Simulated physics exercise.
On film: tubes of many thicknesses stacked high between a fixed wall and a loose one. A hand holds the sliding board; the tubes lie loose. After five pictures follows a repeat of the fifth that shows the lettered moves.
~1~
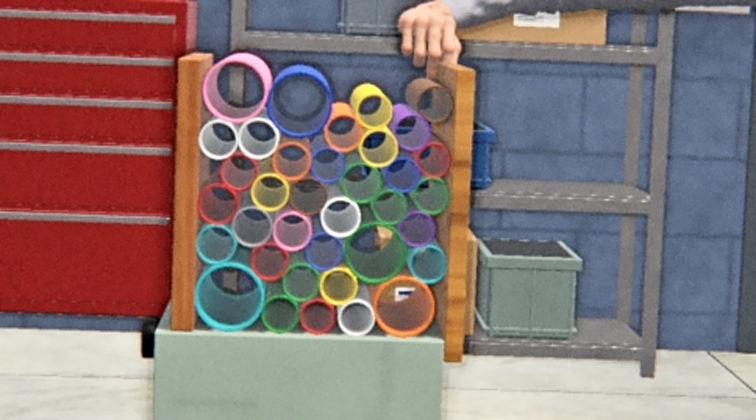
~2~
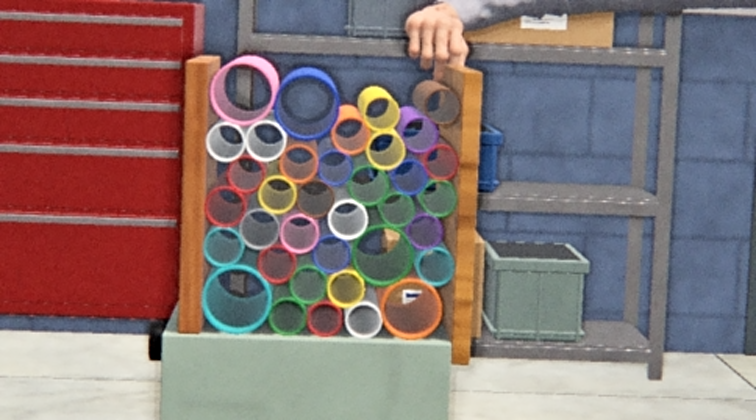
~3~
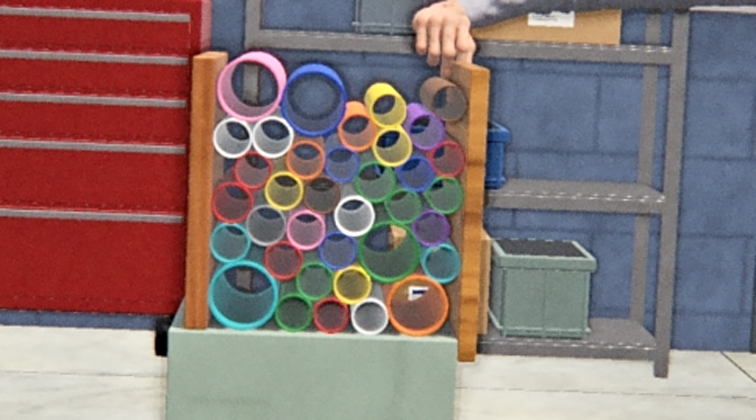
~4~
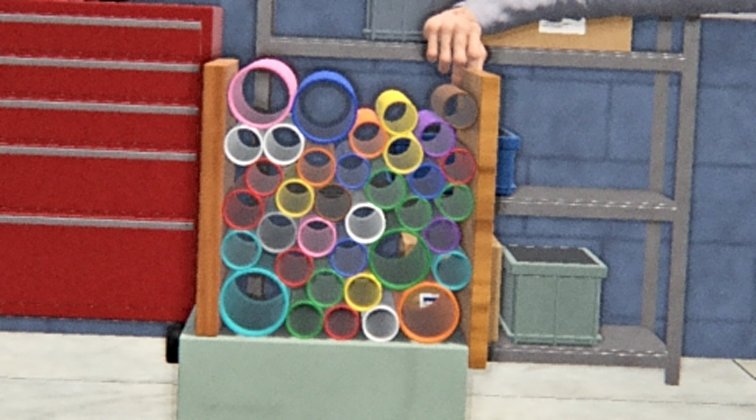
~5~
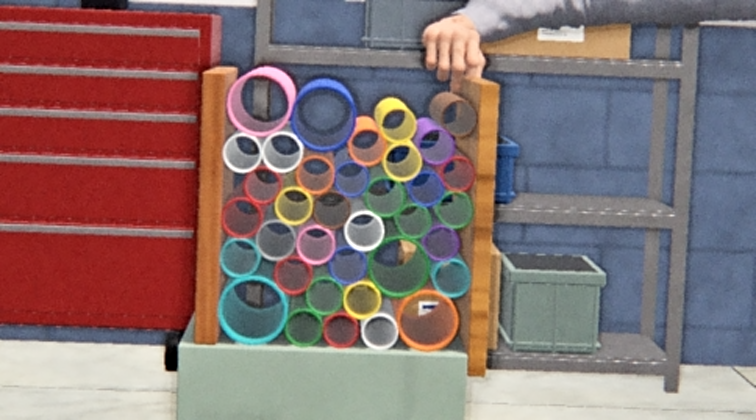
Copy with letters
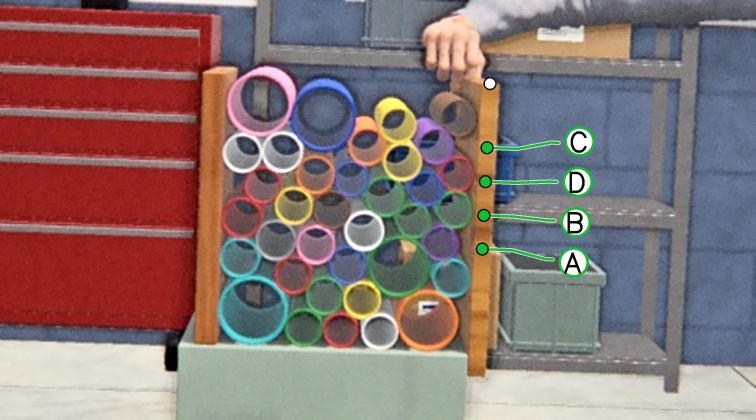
Colourful tubes of different sizes sat stacked between two upright wooden boards, with a hand resting on top of the right one. The whole view shifted slightly, but the tubes barely changed places.
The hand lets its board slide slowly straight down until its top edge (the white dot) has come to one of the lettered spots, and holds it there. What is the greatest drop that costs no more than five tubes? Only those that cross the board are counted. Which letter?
No lower than B.
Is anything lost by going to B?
Yes.
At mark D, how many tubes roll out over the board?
At D the number is one.
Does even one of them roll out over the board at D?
Yes, at D.
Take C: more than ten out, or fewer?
At C, fewer than ten.
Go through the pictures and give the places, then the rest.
The first picture shows a brown tube (436, 104); side board (447, 201); a turquoise tube (229, 298).
The second picture shows a turquoise tube (237, 300); a yellow tube (346, 289).
The third picture shows a blue tube (338, 251); a white tube (354, 216).
The fourth picture shows a yellow tube (295, 198); a blue tube (352, 171).
The fifth picture shows a white tube (283, 152); a brown tube (460, 118); side board (471, 215).
On the copy, A at (482, 249); B at (484, 216); C at (487, 148); D at (485, 181); the white dot at (490, 83).
On B. First, top of the board (478, 144).
Then, top of the board (474, 212).
Finally, top of the board (474, 215), three out over the board.
By contrast, A more than five out over the board; C none out over the board; D one out over the board.
